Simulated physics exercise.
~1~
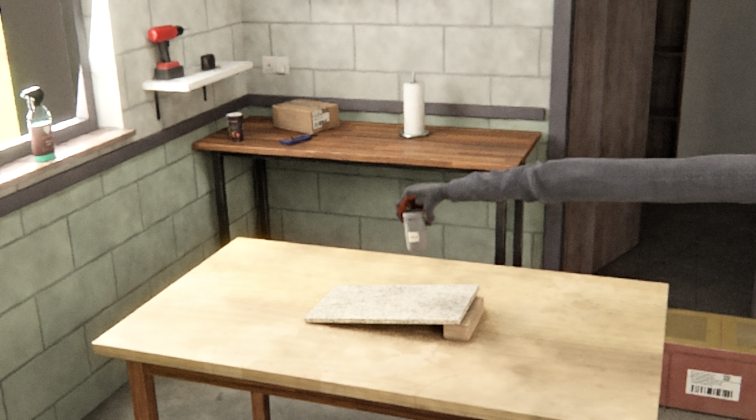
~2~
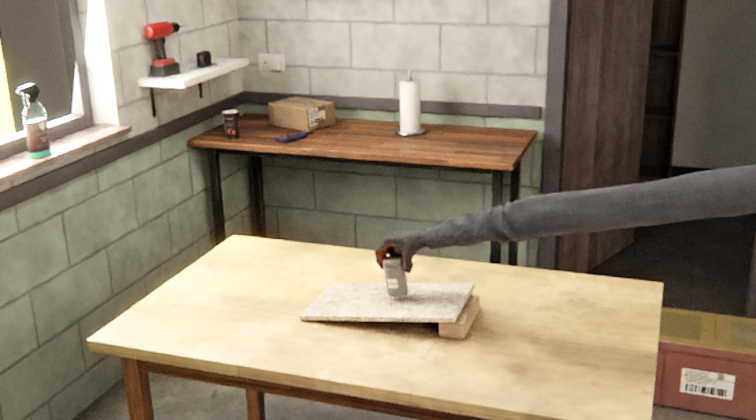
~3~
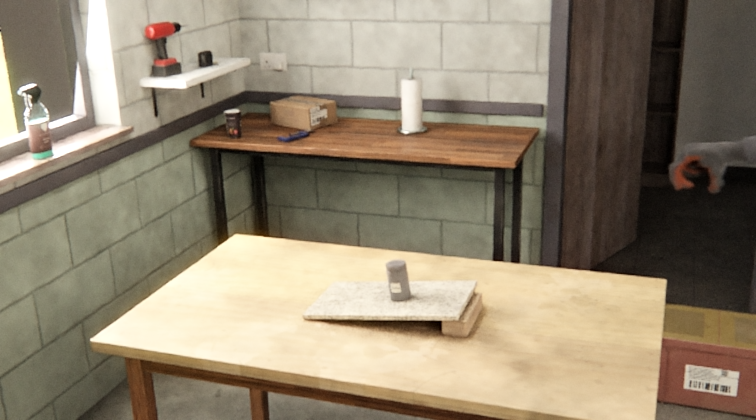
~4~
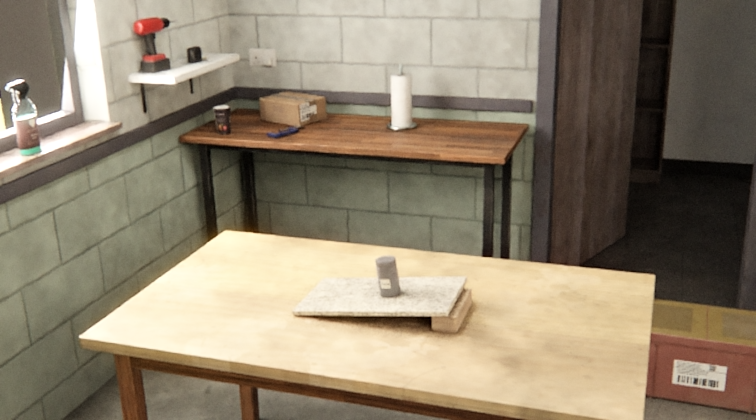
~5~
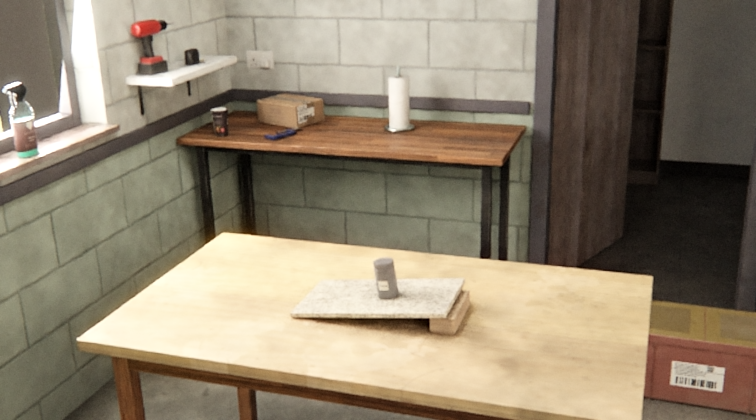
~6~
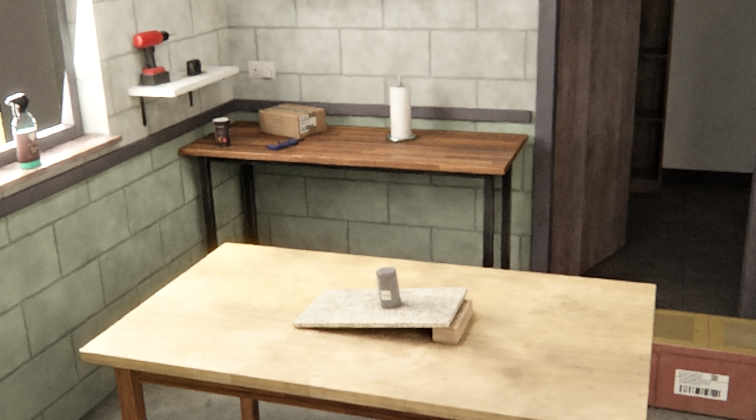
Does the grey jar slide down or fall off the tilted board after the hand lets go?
No, the grey jar keeps its place. It is still standing upright on the sloping board at the end.
